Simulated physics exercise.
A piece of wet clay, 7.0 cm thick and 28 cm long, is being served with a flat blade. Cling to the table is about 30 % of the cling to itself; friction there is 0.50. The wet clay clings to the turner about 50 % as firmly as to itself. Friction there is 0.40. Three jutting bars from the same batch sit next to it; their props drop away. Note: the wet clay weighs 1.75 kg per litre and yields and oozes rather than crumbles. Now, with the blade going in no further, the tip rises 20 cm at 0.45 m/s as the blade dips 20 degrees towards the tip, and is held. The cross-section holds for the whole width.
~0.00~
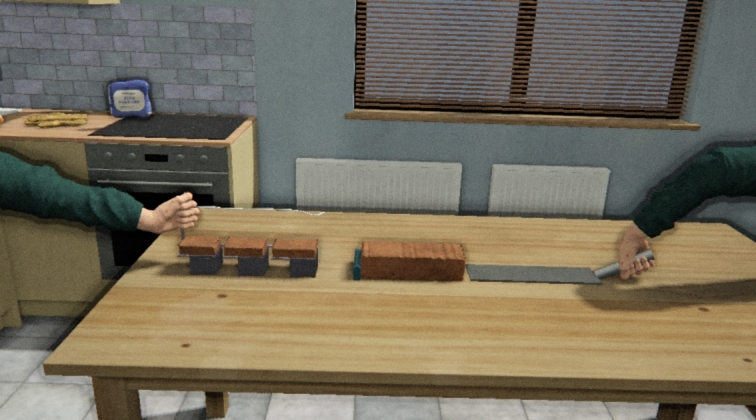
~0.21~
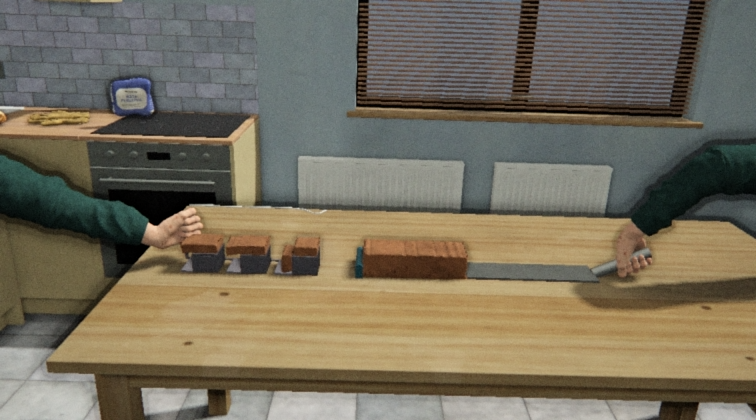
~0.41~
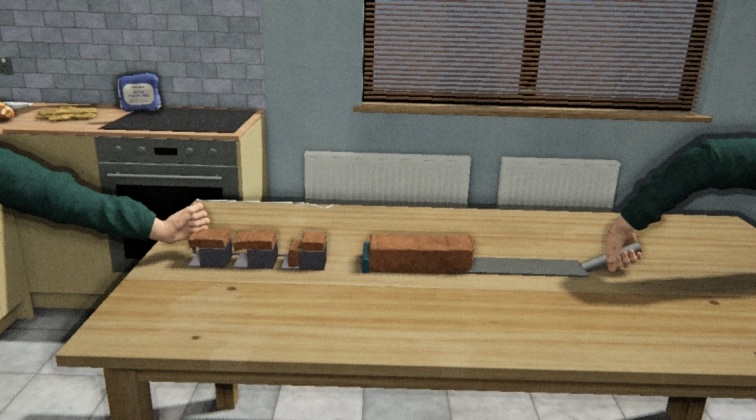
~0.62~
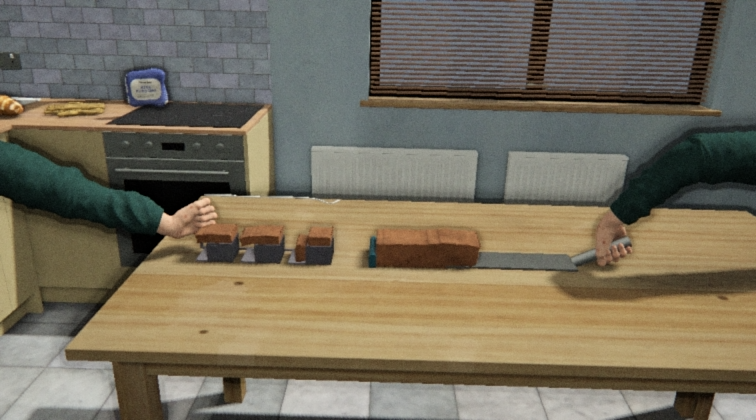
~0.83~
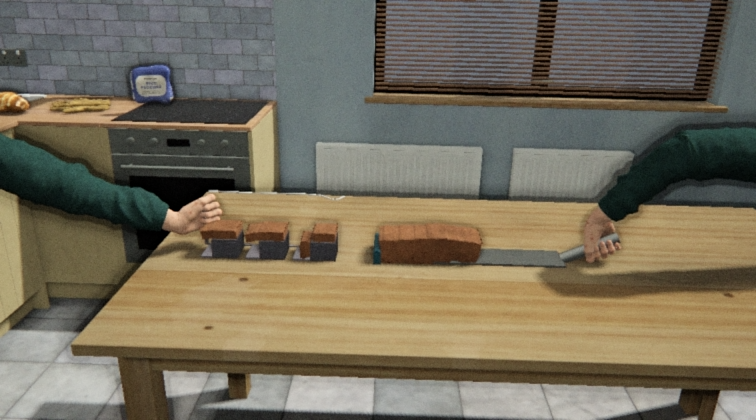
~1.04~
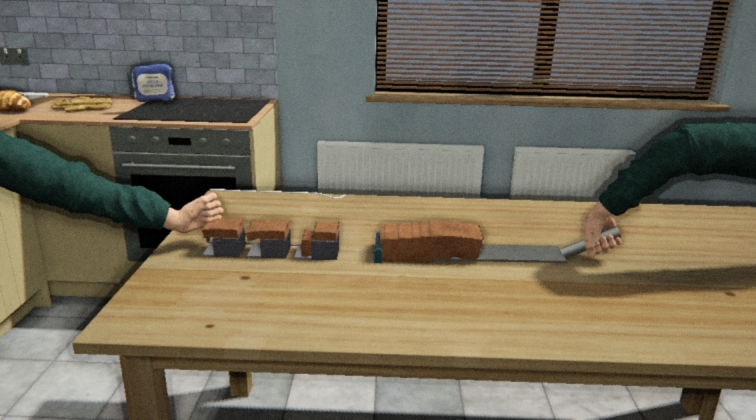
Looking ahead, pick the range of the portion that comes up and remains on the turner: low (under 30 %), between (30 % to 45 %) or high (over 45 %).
What lifts and stays on the turner is in the middle, 30 % to 45 %.
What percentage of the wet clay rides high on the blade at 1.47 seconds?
Value: Near 40 %.
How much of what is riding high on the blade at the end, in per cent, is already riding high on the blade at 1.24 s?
I'd put it near 70 per cent.
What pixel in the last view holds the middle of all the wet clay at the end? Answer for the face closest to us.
That point lands roughly at (439, 220).
After 1.24 s, the tip is 9.5 cm up.
After 1.47 s, the tip is 19 cm up.
After 1.71 s, the tip is 20 cm up and 40 % is riding high on the blade.
After 1.94 s, the tip is 20 cm up and 40 % is riding high on the blade.
After 2.20 s, the tip is 20 cm up and 40 % is riding high on the blade.
